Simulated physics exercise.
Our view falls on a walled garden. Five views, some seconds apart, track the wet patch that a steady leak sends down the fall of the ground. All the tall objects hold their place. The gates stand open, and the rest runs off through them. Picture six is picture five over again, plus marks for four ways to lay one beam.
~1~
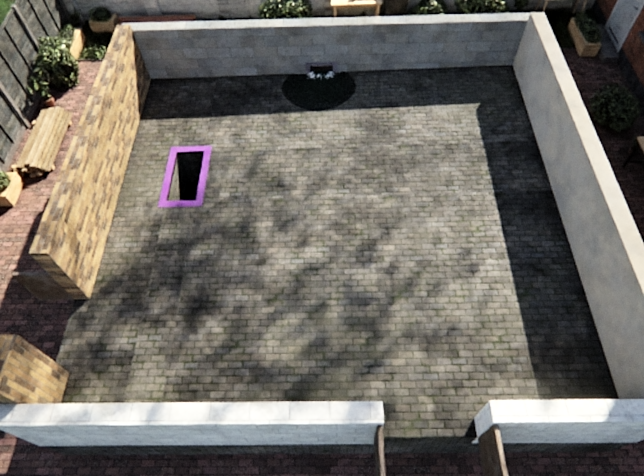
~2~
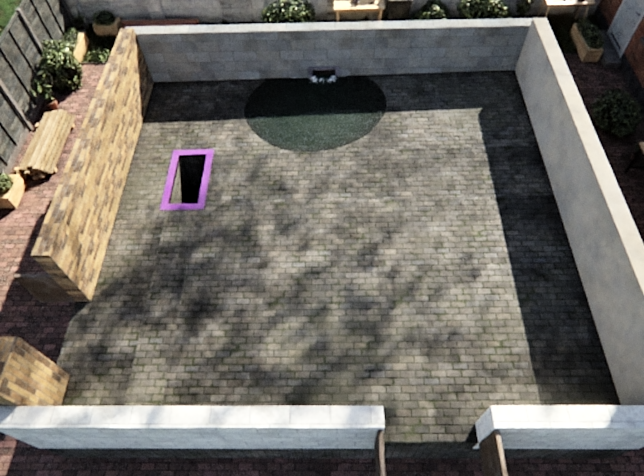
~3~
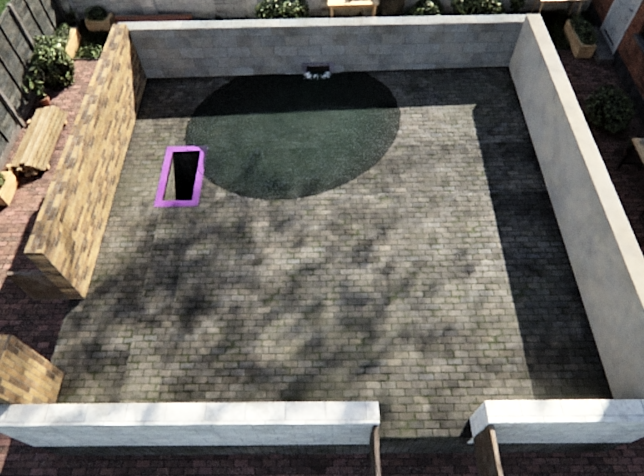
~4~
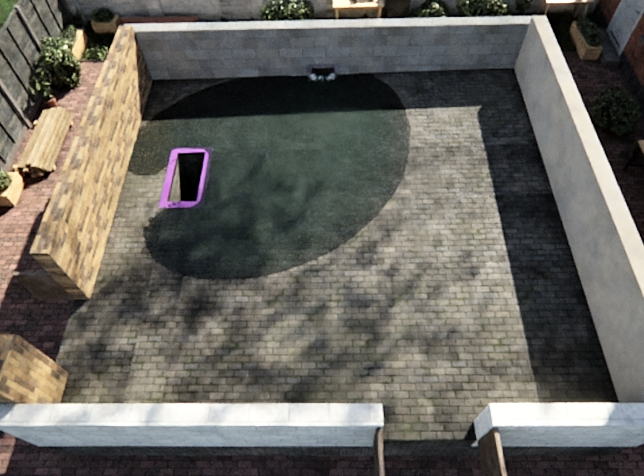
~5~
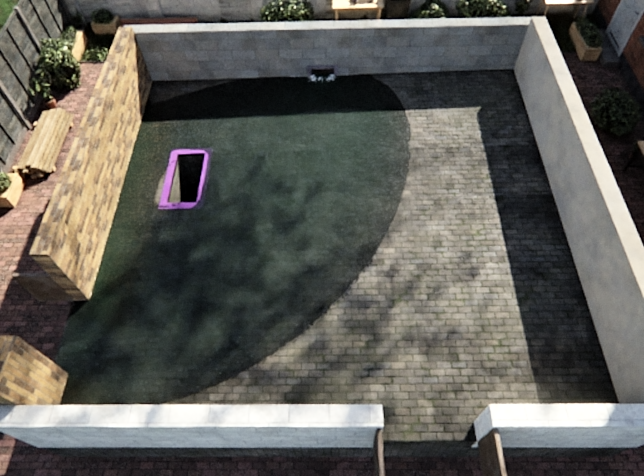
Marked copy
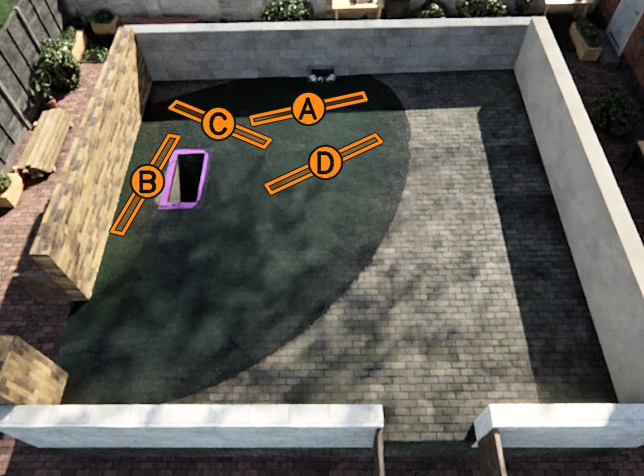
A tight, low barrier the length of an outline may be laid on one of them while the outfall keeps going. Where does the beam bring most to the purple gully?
Best: D.
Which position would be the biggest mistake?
That is position C.
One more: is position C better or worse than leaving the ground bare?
It is worse.
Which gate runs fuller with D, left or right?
More leaves on the left.
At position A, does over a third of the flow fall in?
No.
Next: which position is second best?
Here it is position B.
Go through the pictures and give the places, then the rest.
The first picture shows outfall at (321, 68); purple gully at (186, 175); open gate at (80, 334); open gate at (426, 418); front seen at (327, 104), 2 % of the ground wet; purple gully still dry.
The second picture shows front seen at (267, 138), 9 % of the ground wet; purple gully still dry.
The third picture shows front seen at (203, 172), 20 % of the ground wet; purple gully still dry.
The fourth picture shows front seen at (163, 256), 33 % of the ground wet; purple gully taking water.
The fifth picture shows front seen at (71, 368), 50 % of the ground wet; purple gully taking water.
On the marked copy, A from (252, 120) to (364, 96); B from (117, 232) to (173, 136); C from (173, 104) to (267, 143); D from (268, 189) to (378, 138).
If A is chosen, about 20 % of the stream goes into the purple gully, about 80 % out by the gates.
If B is chosen, about 32 % of the stream goes into the purple gully, about 67 % out by the gates.
If C is chosen, about 11 % of the stream goes into the purple gully, about 89 % out by the gates.
If D is chosen, about 56 % of the stream goes into the purple gully, about 44 % out by the gates.
